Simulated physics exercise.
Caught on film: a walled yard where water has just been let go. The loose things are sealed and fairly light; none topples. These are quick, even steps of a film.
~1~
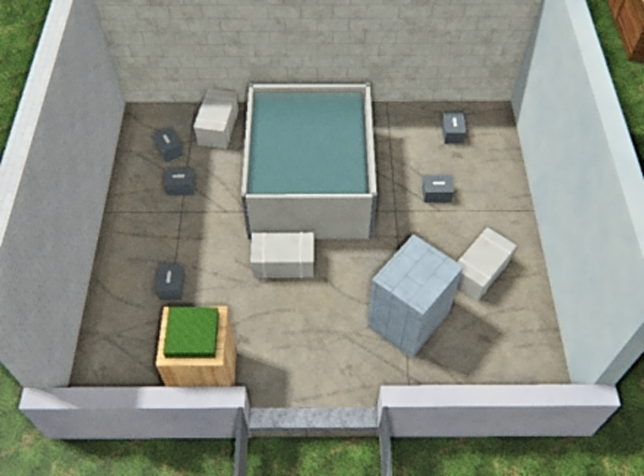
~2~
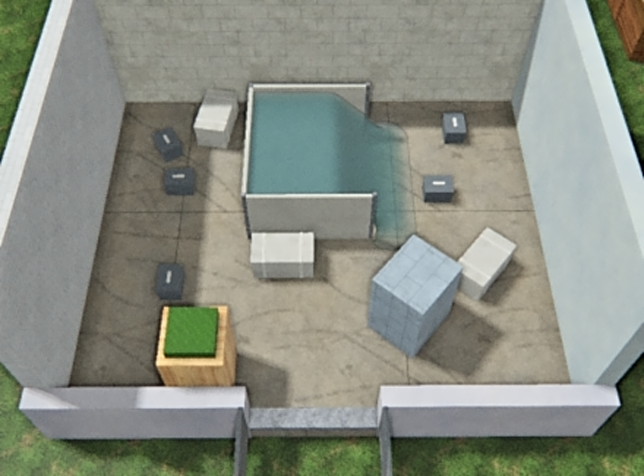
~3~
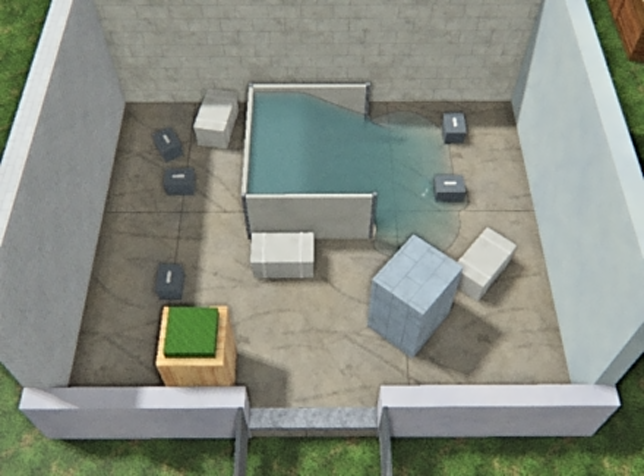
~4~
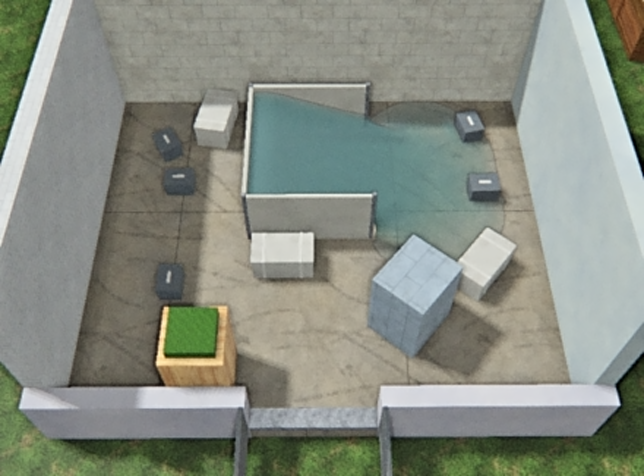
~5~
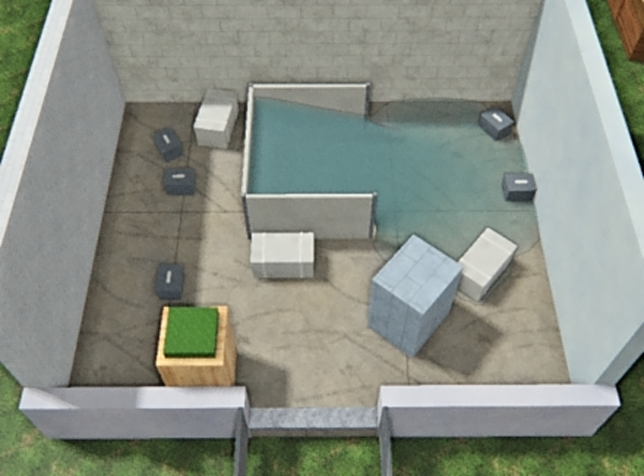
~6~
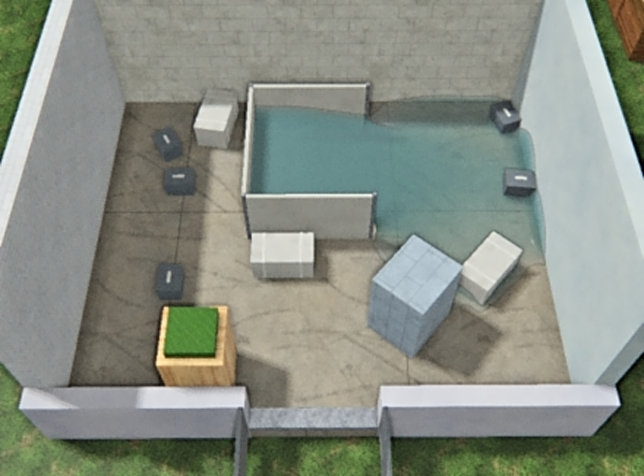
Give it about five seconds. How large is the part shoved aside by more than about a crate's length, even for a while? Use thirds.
That comes to two thirds or above.
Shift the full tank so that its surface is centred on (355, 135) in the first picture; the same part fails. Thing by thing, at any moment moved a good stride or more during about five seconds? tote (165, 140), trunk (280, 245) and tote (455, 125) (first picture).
One after the other: Moved that far, no, pushed that far.
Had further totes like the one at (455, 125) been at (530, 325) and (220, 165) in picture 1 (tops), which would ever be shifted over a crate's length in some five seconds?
As listed: Moved that far, less than that.
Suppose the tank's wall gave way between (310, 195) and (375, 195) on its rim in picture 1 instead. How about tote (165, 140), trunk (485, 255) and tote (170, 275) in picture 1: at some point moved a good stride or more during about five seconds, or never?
In that order: Never so far, shifted that much, that far or more.
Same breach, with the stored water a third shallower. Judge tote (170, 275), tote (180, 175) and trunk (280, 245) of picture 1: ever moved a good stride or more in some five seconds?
As listed: Not that far, less than that, never so far.
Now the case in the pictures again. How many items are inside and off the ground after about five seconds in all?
I count 6.
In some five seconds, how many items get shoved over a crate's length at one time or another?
6 of them.
A moment on, 3 of 8 are well off their spots; 2 afloat.
Next, 2 of 8 are well off their spots; 3 afloat.
Later, 4 of 8 are well off their spots; 3 afloat.
In the end, 6 of 8 are well off their spots, and 6 have been at some point; 6 afloat.
